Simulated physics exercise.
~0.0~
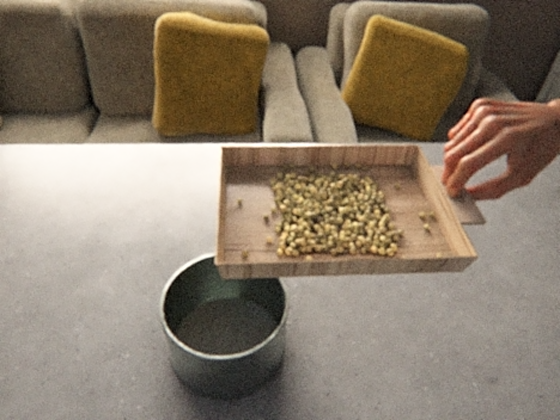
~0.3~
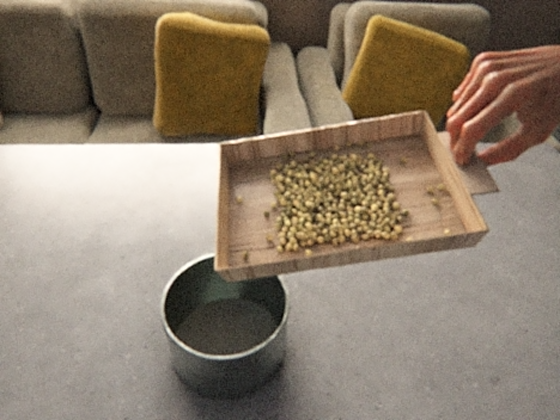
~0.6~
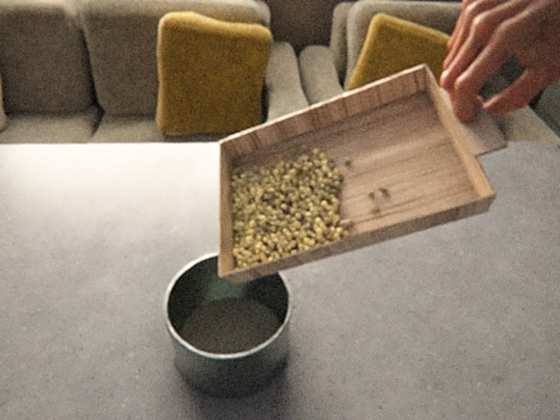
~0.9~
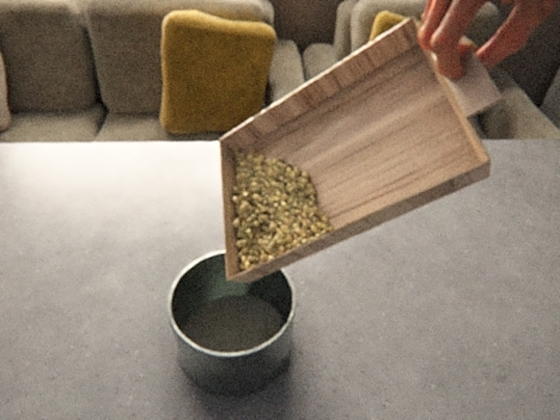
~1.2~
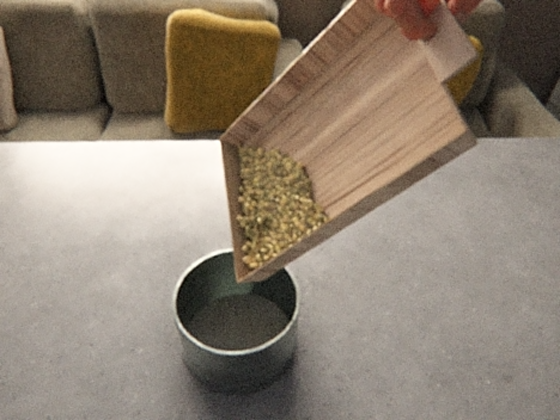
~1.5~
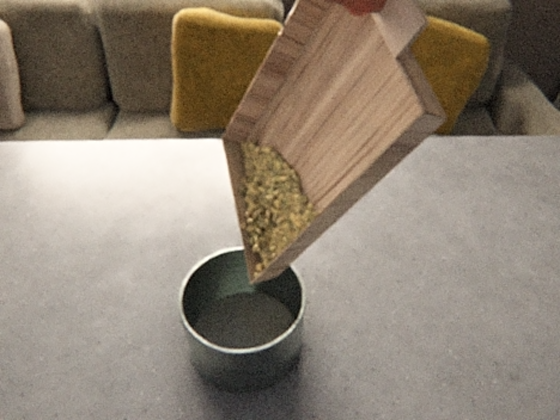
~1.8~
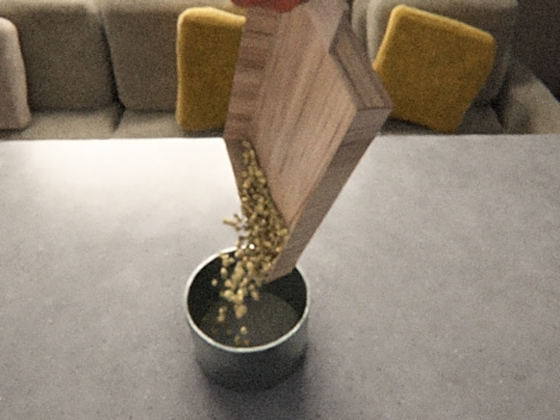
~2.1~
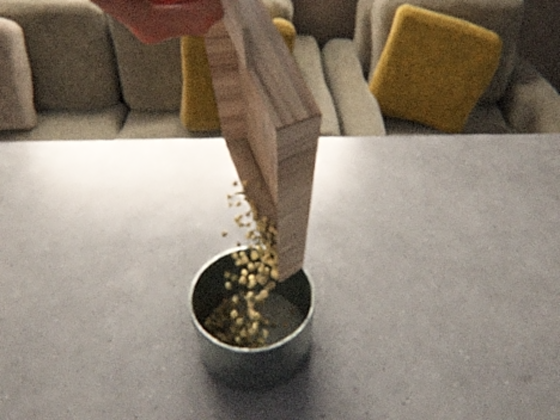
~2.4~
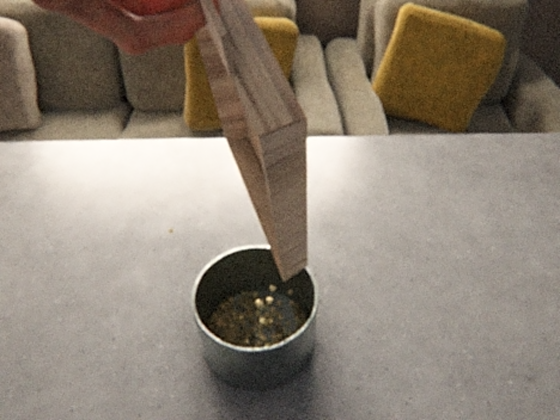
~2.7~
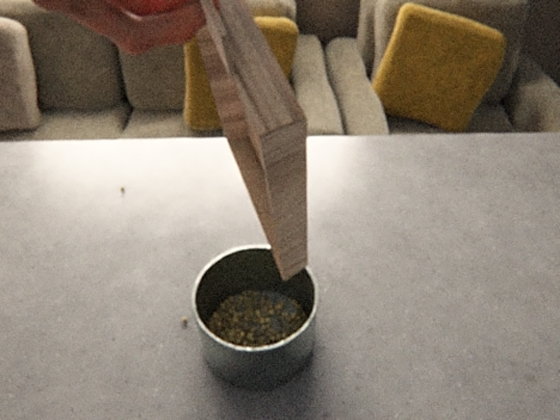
A hand holds a wooden tray of pale yellow-green beans above a grey tabletop, seen from slightly above, with a dark green round pot standing below the tray's left end. Behind the table are grey sofas with mustard-yellow cushions. The hand lifts the handle end, tipping the tray steadily down to the left, and the beans slide into its lower corner and bunch there. As the tray nears upright, they spill in a stream into the pot. The tray tips slightly past upright and stops, and the beans lie settled in the pot beneath it.
